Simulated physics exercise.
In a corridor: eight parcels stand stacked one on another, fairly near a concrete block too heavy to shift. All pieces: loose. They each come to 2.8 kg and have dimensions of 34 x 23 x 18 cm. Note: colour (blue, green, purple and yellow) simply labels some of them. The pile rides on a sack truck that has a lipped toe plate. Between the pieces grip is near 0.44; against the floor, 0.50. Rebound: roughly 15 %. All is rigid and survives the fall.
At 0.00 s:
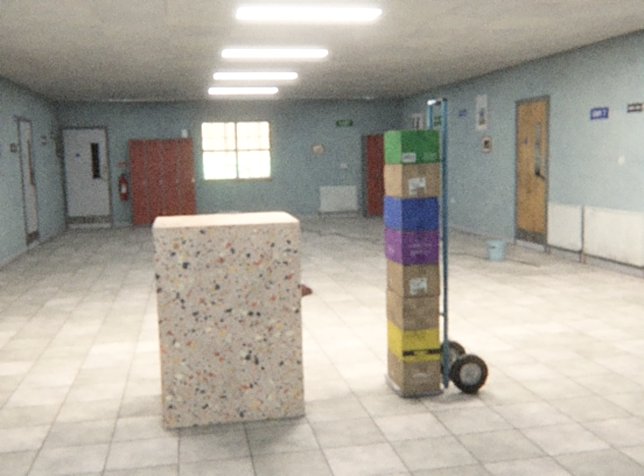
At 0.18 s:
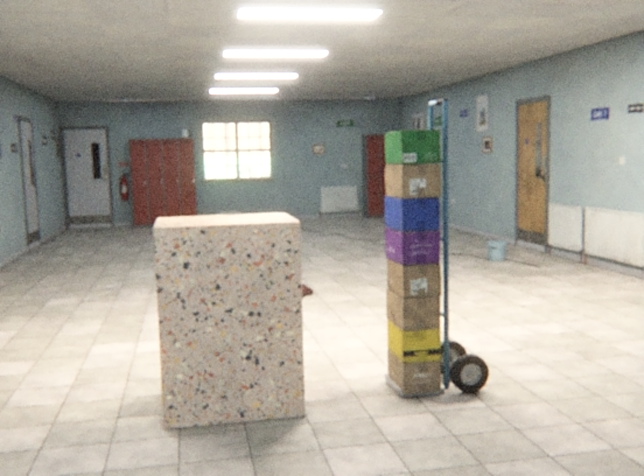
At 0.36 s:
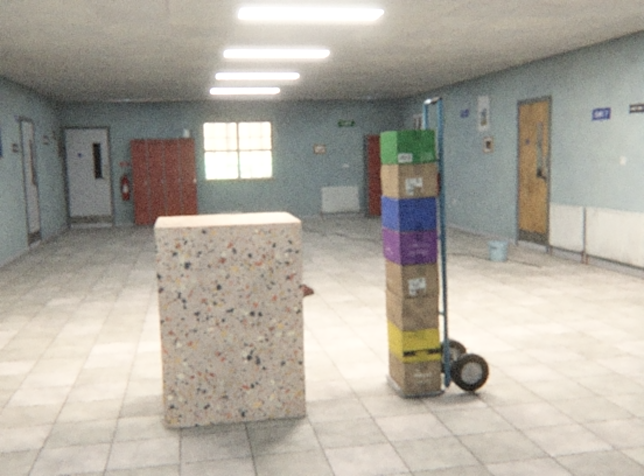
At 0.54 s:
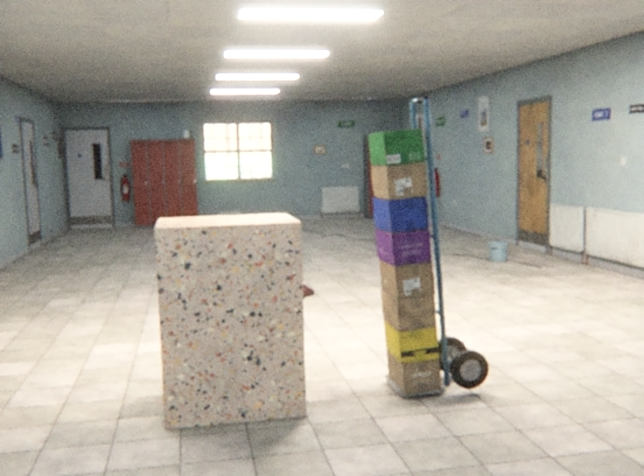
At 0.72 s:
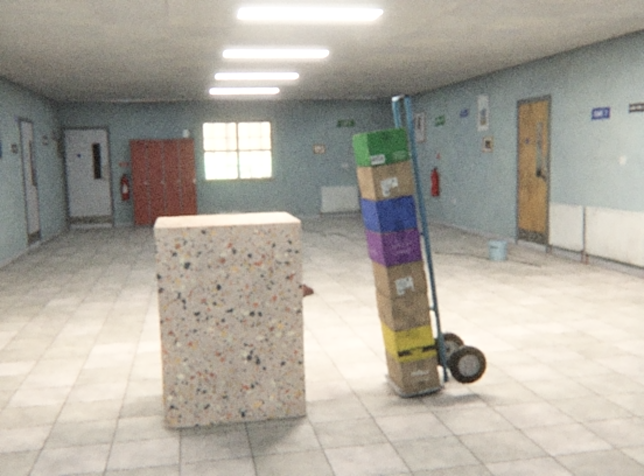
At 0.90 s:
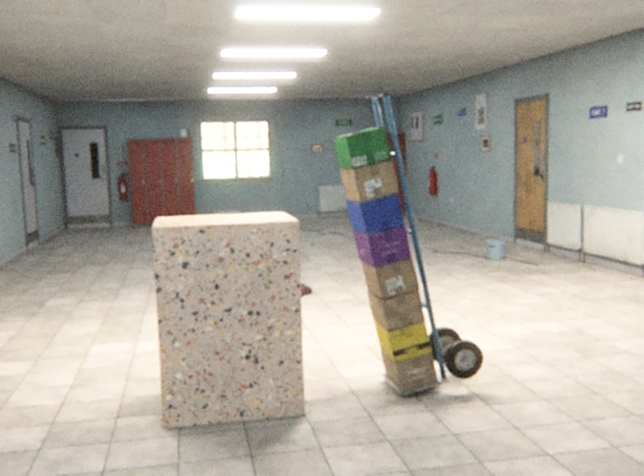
A tall stack of coloured and brown boxes on a blue sack truck standing upright, then leaning left beside a speckled block.
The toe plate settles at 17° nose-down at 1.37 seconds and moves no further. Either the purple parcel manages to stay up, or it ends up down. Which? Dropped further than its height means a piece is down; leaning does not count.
It manages.
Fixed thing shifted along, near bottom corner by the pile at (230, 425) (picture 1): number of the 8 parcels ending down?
7.
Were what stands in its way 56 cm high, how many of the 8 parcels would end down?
3.
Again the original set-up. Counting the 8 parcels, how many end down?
The number is 1.
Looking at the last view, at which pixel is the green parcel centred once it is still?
In the final image its middle is around (192, 203).
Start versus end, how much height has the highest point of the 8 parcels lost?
Lower by close to 25 cm.
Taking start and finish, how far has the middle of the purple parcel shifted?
Net straight-line distance: Approx. 45 cm.
After 1.04 s, none of the 8 parcels down, 8 disturbed; purple parcel 15° from how it stood; green parcel 15° from how it stood.
After 1.24 s, none of the 8 parcels down, 8 disturbed; purple parcel 23° from how it stood; green parcel 23° from how it stood, 6 cm lower.
After 1.48 s, 1 of the 8 parcels down; purple parcel 32° from how it stood, 6 cm lower; green parcel 51° from how it stood, 22 cm lower.
In the end (2.4 s), 1 of the 8 parcels down; purple parcel 32° from how it stood, 6 cm lower; green parcel upside down; yellow parcel 32° from how it stood. From the last view, middles, purple parcel near (333, 259), green parcel near (192, 203).
